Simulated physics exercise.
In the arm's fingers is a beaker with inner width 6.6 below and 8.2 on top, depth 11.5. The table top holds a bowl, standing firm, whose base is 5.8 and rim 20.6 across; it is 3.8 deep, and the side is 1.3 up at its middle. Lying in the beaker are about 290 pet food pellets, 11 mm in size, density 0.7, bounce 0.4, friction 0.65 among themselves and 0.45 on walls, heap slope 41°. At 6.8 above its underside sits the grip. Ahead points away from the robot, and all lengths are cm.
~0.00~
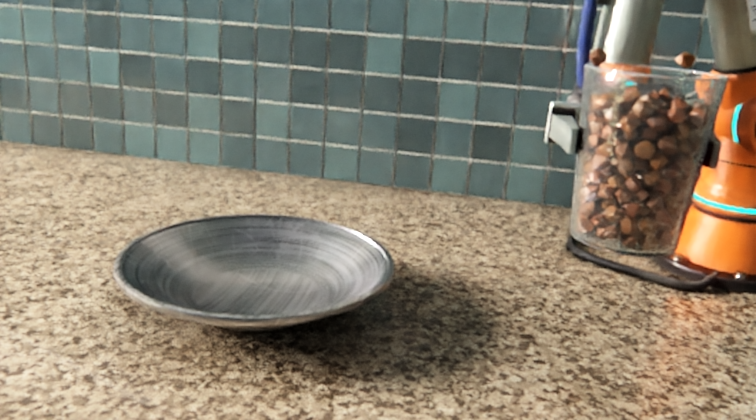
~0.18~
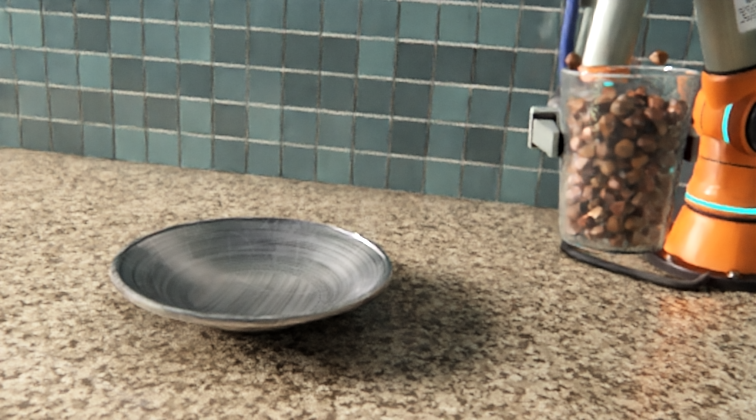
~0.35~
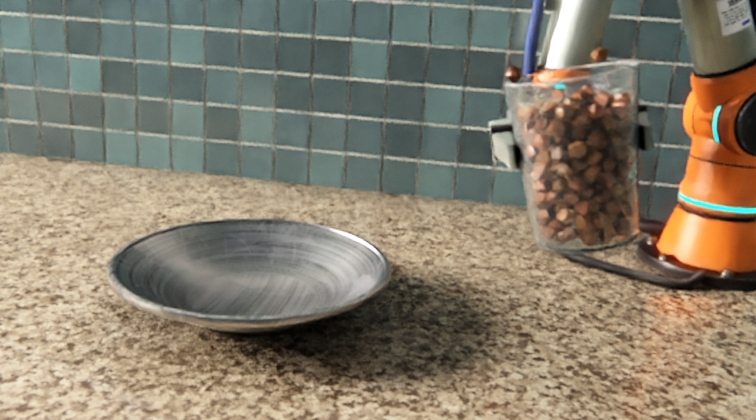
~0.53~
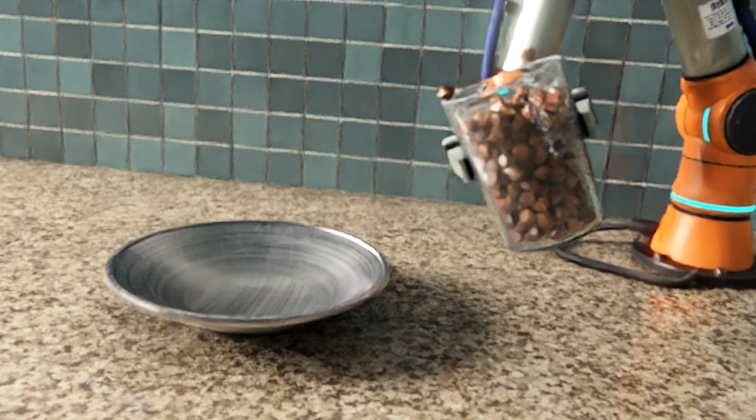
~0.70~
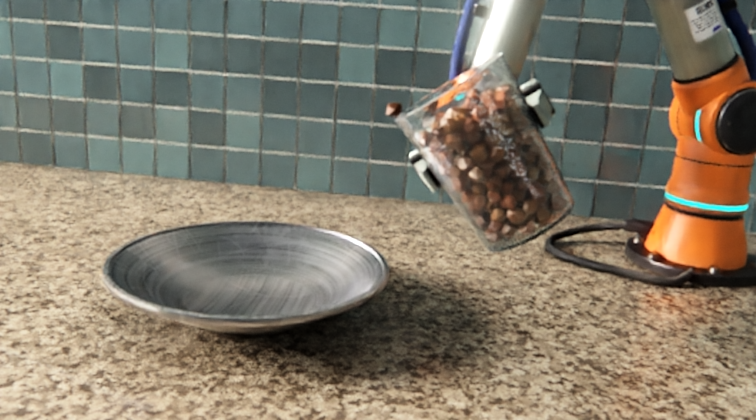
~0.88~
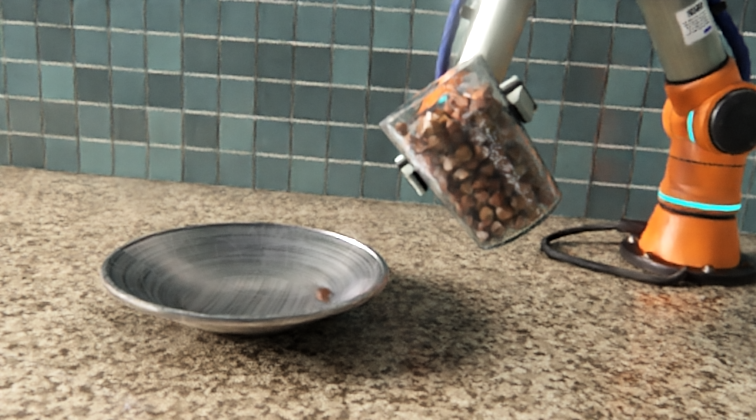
A speckled brown countertop backed by blue-green square tiles is seen from slightly above, in a nearly steady view. A dark grey bowl with brushed streaks rests left of centre, while at the right an orange and silver robot arm grips a clear beaker full of brown pellets. The arm carries the beaker leftward and tilts it toward the bowl, and a single pellet drops inside.
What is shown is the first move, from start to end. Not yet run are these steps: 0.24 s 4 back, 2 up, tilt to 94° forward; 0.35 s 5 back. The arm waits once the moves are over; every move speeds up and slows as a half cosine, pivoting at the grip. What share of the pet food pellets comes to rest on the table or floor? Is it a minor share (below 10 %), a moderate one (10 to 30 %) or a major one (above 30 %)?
It is a moderate share.
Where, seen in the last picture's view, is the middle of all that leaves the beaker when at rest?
Approximately (429, 324) in pixels.
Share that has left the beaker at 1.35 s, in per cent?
I'd put it at some 10 percent up to then.
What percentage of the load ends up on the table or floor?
Roughly 20 percent.
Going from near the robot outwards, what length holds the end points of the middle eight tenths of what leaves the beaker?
The stretch runs around 10 cm.
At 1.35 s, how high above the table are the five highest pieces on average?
Height: Around 20 cm.
By 1.12 s, tilted 94° forward, highest piece 20 above the table; 290 in the beaker, 1 in the bowl.
By 1.35 s, tilted 94° forward, highest piece 19 above the table; 260 in the beaker, 15 on the table or floor, 1 in the bowl, 15 in flight or on a rim.
By 1.67 s, tilted 94° forward, highest piece 19 above the table; 239 in the beaker, 50 on the table or floor, 1 in the bowl, 1 in flight or on a rim.
By 2.72 s, tilted 94° forward, highest piece 19 above the table; 232 in the beaker, 58 on the table or floor, 1 in the bowl.
Final count, 232 in the beaker, 58 on the table or floor, 1 in the bowl. That is 20 % on the table or floor.
